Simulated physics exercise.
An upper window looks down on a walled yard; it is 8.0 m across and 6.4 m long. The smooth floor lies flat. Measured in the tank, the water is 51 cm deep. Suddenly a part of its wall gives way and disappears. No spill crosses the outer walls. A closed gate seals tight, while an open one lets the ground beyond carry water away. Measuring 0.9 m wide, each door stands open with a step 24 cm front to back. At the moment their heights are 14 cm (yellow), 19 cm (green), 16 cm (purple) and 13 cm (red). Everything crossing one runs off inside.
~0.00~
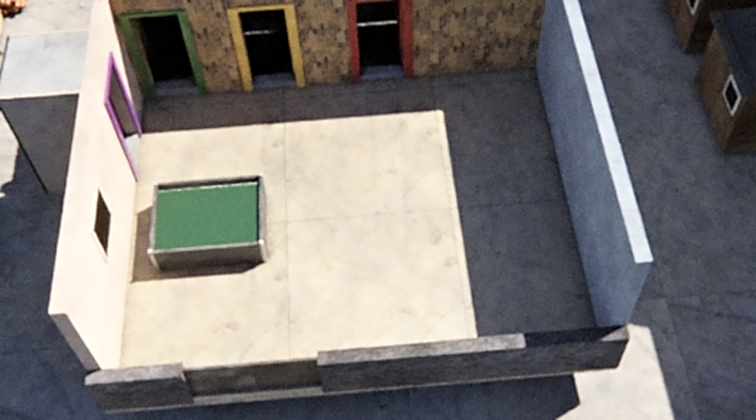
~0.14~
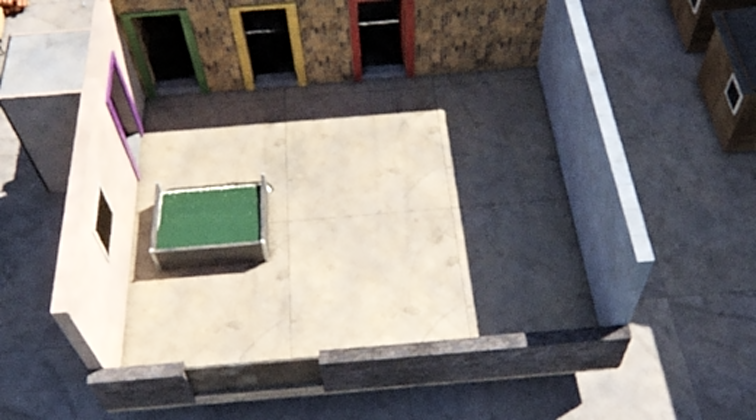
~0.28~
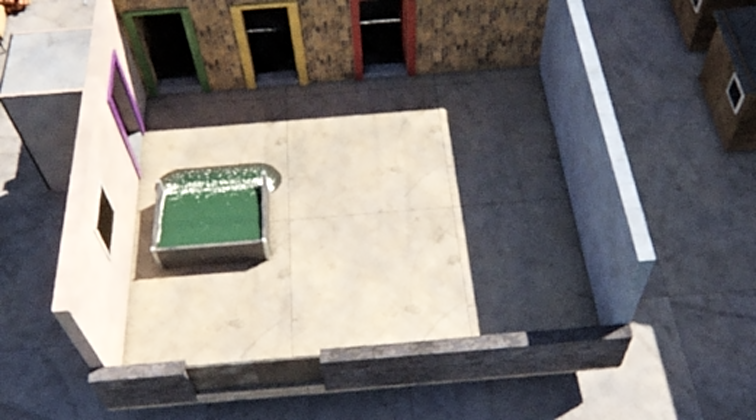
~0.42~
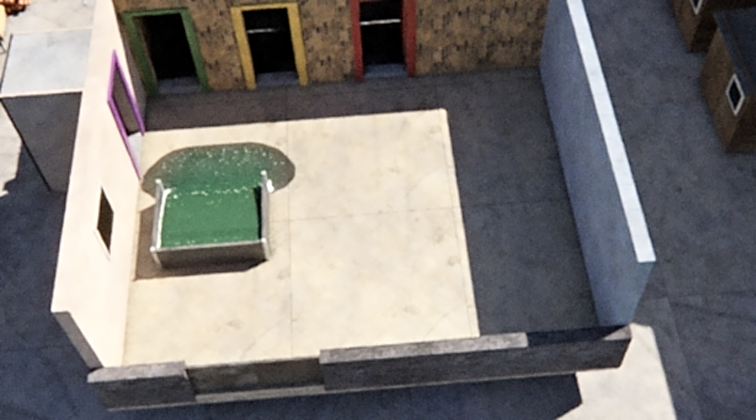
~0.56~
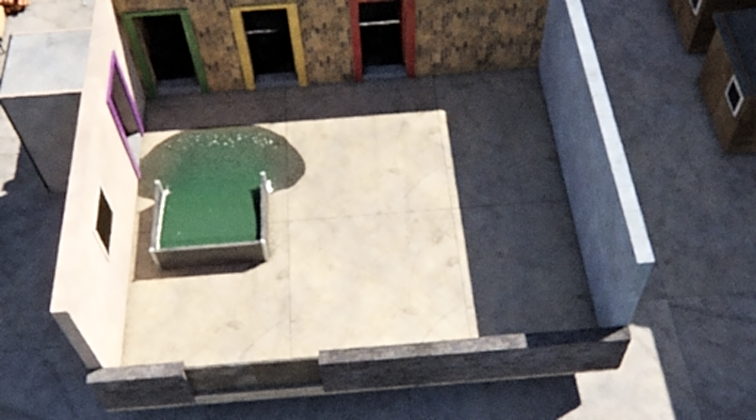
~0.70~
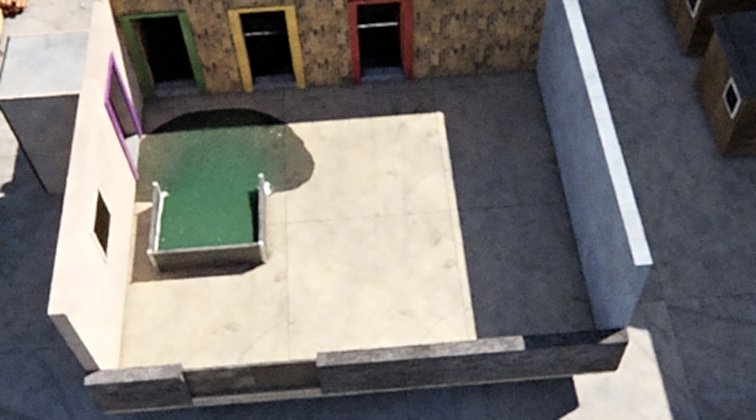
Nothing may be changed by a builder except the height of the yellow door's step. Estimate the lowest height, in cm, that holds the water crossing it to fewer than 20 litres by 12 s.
My estimate is 15 cm.
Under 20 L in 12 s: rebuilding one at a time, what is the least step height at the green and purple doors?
Close to 22 cm (green) and close to 9.0 cm (purple).
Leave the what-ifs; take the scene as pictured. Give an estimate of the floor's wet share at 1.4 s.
Around 20 per cent of the free floor.
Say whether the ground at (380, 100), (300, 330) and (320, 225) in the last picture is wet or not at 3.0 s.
In order: Soaked, untouched, untouched.
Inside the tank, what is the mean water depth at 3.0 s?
Some 8 cm.
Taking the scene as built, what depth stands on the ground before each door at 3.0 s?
Lab note, cm: Yellow 15; green 19; purple 13; red 7.
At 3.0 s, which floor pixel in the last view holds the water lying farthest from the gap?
In the last picture, around (463, 77).
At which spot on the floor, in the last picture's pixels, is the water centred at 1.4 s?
Look at about (216, 178) in the last view.
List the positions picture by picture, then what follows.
The first picture shows the tank at (208, 215) is whole and still, 51 cm deep; the yellow door at (269, 52) is dry.
In the second picture, the front is at a hidden place, 0.2 m from the gap on the far side; 0.3 m2 of floor is wet, 51 cm left at the back.
In the third picture, the front is at (174, 174), 0.6 m from the gap on the far side; 1.3 m2 of floor is wet, 51 cm left at the back.
In the fourth picture, the gap is on the far side, the front 1.2 m out at (182, 152); the back of the tank holds 45 cm.
In the fifth picture, the gap is on the far side, the front 1.7 m out at (195, 132); the back of the tank holds 43 cm.
In the sixth picture, the gap is on the far side, the front 2.1 m out at (194, 116); the back of the tank holds 41 cm; the yellow door at (269, 54), 2.9 m from the gap, is still 0.8 m from the nearest water.
After 1.4 s water covers 20 % of the floor, deepest (29 cm) near (215, 96); 20 cm at the yellow door, 0 litres in over its 14 cm step.
After 3.0 s water covers 25 % of the floor, deepest (20 cm) near (162, 100); 15 cm at the yellow door, 24 litres in over its 14 cm step.
After 12.0 s water covers 75 % of the floor, deepest (6 cm) near (596, 342); 3 cm at the yellow door, 26 litres in over its 14 cm step.
At the yellow door as built, the water arrived by 1.0 s and peaked near 22 cm at 1.8 s.
Run again over the same 12 s with other heights there, 37 litres in over 12.5 cm, 10 litres over 17 cm. The limit of 20 litres is kept from about 15 cm up.
